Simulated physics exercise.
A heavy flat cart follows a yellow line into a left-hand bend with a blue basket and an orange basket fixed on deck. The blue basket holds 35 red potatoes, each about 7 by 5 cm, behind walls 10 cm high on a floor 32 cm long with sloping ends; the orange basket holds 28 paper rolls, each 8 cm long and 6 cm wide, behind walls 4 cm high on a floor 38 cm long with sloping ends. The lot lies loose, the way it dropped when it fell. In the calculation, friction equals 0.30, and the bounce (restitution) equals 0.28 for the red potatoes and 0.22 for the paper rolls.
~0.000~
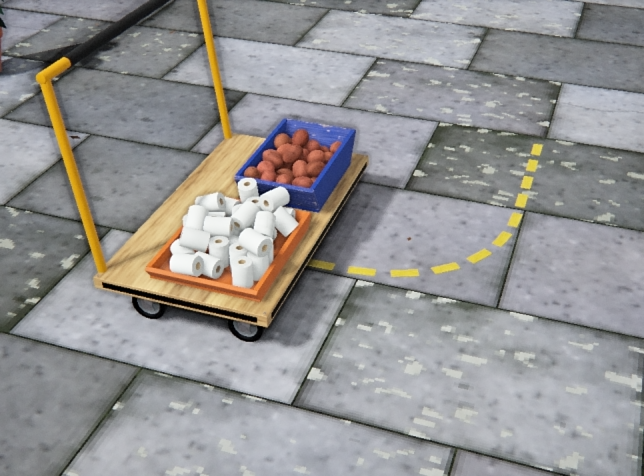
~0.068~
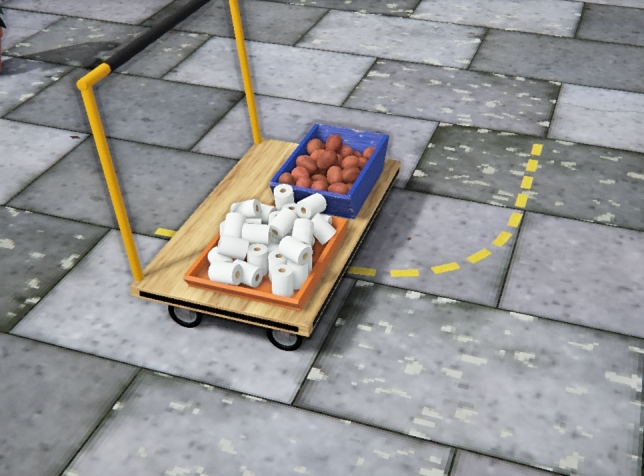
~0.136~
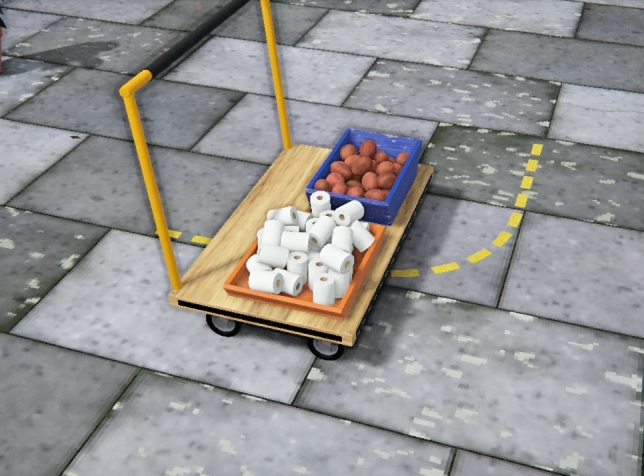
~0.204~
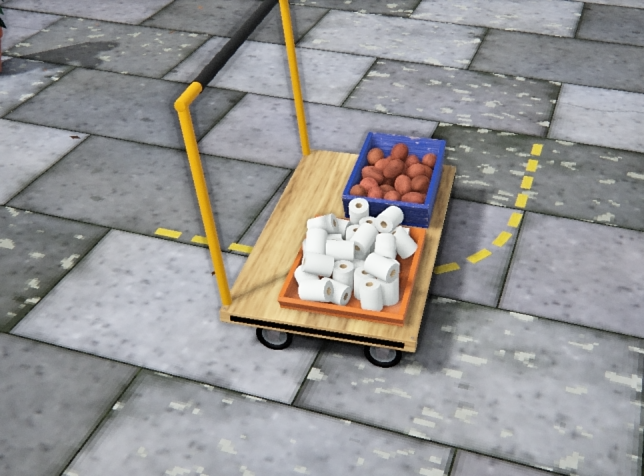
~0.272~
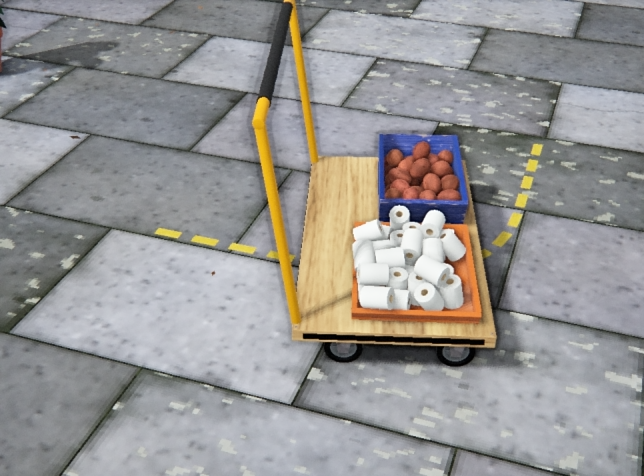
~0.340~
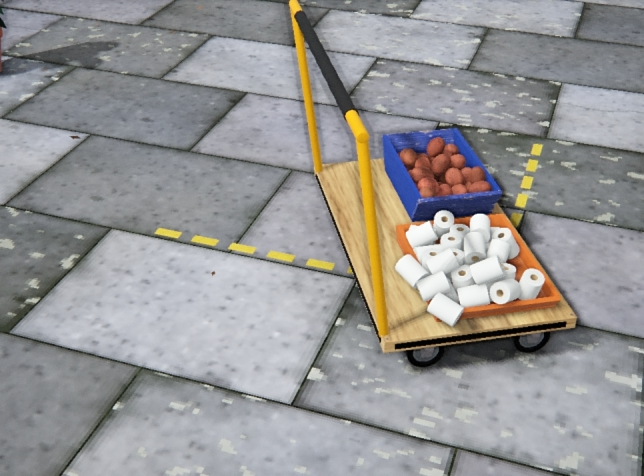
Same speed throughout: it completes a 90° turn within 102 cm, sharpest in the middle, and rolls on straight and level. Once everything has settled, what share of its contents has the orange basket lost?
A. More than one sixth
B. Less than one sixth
Option A: More than one sixth.
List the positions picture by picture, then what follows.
In the first frame (places track the rim corner closest to us here, unless another is named), orange basket (256, 290); blue basket (by its farthest rim corner) (286, 119); heading changed by 0°, 0 cm rolled; all still inside.
The second frame shows orange basket (297, 299); blue basket (317, 124); heading changed by 0°, 12 cm rolled.
The third frame shows orange basket (340, 308); blue basket (349, 129); heading changed by 0°, 24 cm rolled.
The fourth frame shows orange basket (401, 315); blue basket (371, 132); heading changed by 6°, 37 cm rolled.
The fifth frame shows orange basket (479, 312); blue basket (381, 134); heading changed by 16°, 49 cm rolled.
The sixth frame shows orange basket (558, 296); blue basket (385, 135); heading changed by 30°, 61 cm rolled; 3 out, the lowest roll at (446, 309).
After 0.40 s, the blue basket has all 35 and the orange basket is down by 4 of 28.
After 0.52 s, the blue basket has all 35 and the orange basket is down by 11 of 28.
After 0.69 s, the blue basket has all 35 and the orange basket is down by 19 of 28.
Final count (at 1.14 s), the blue basket has all 35 and the orange basket is down by 21 of 28. Asked share, 21 of 28, 75 per cent.
